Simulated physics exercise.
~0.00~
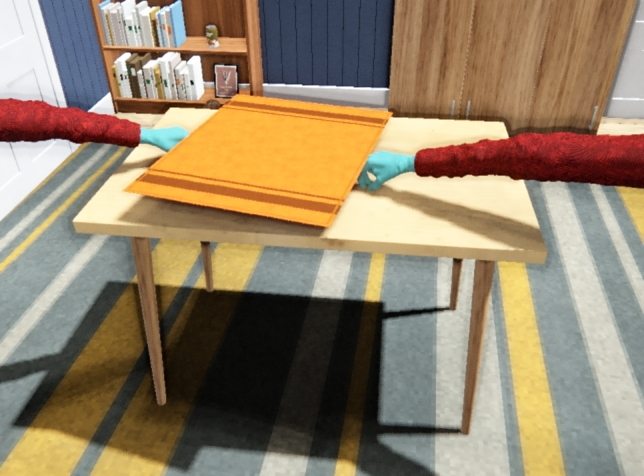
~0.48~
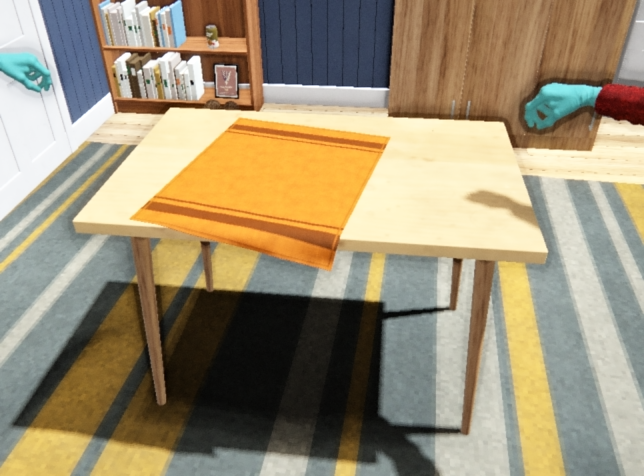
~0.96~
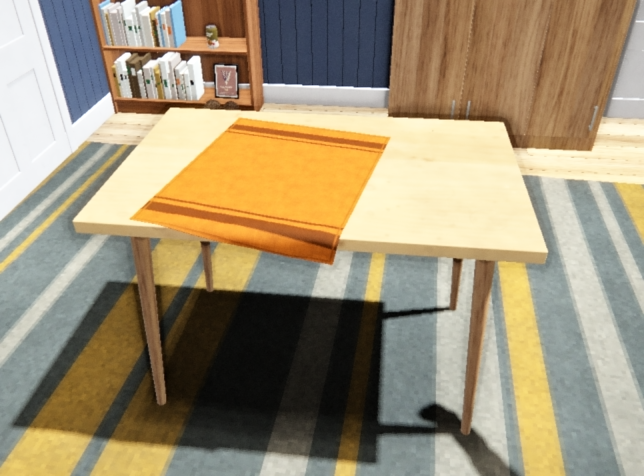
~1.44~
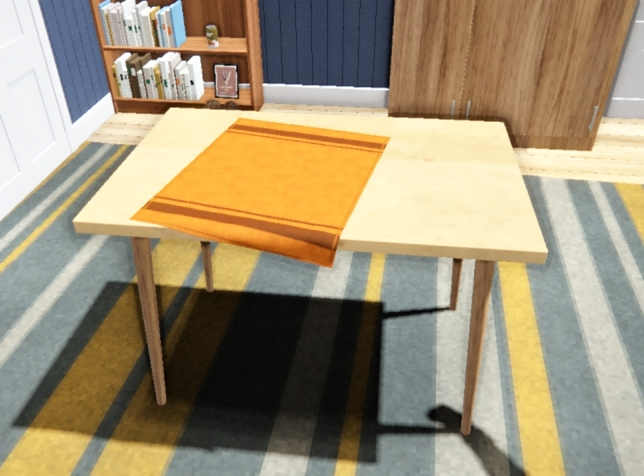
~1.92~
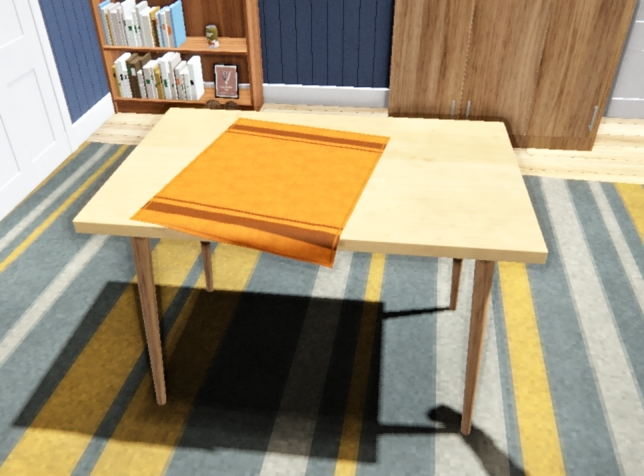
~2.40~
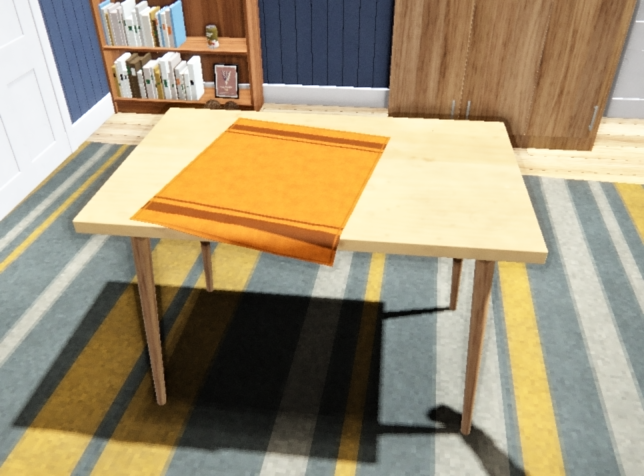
Room with striped rug, teal-gloved hands releasing an orange towel onto a wooden table and withdrawing, the cloth staying over the near edge.
